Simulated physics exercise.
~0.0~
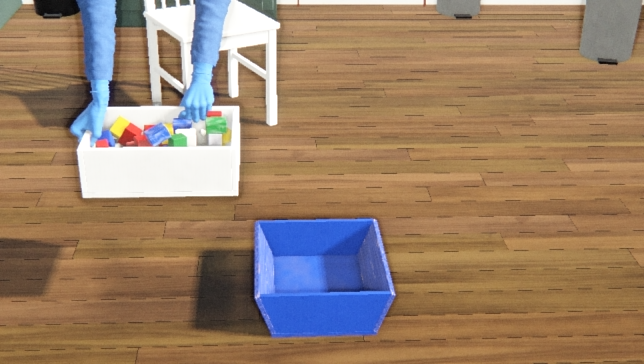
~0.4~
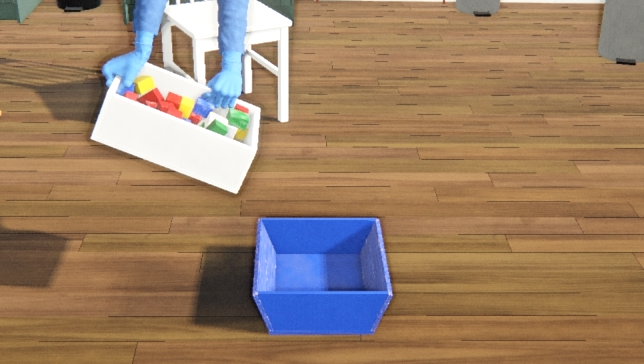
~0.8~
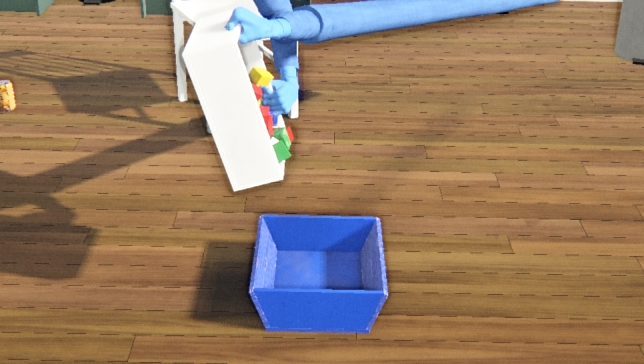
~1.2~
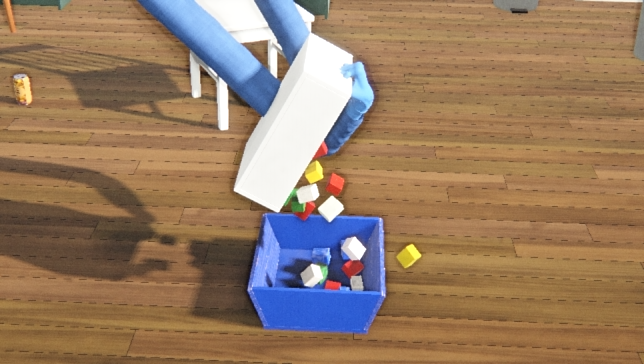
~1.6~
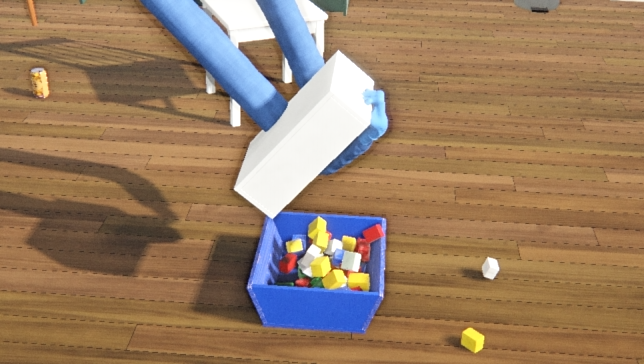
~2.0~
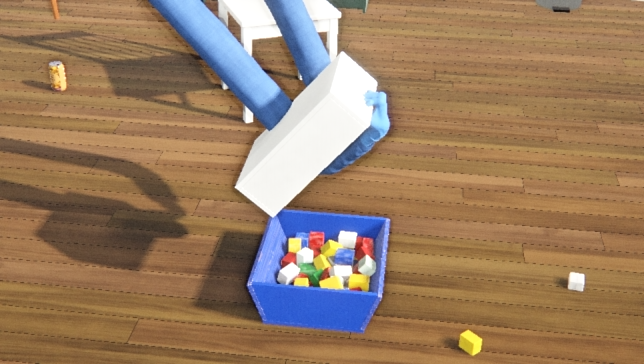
Blue-gloved hands tipping a white crate of colourful toy bricks into a blue tray, with two bricks ending on the wooden floor.
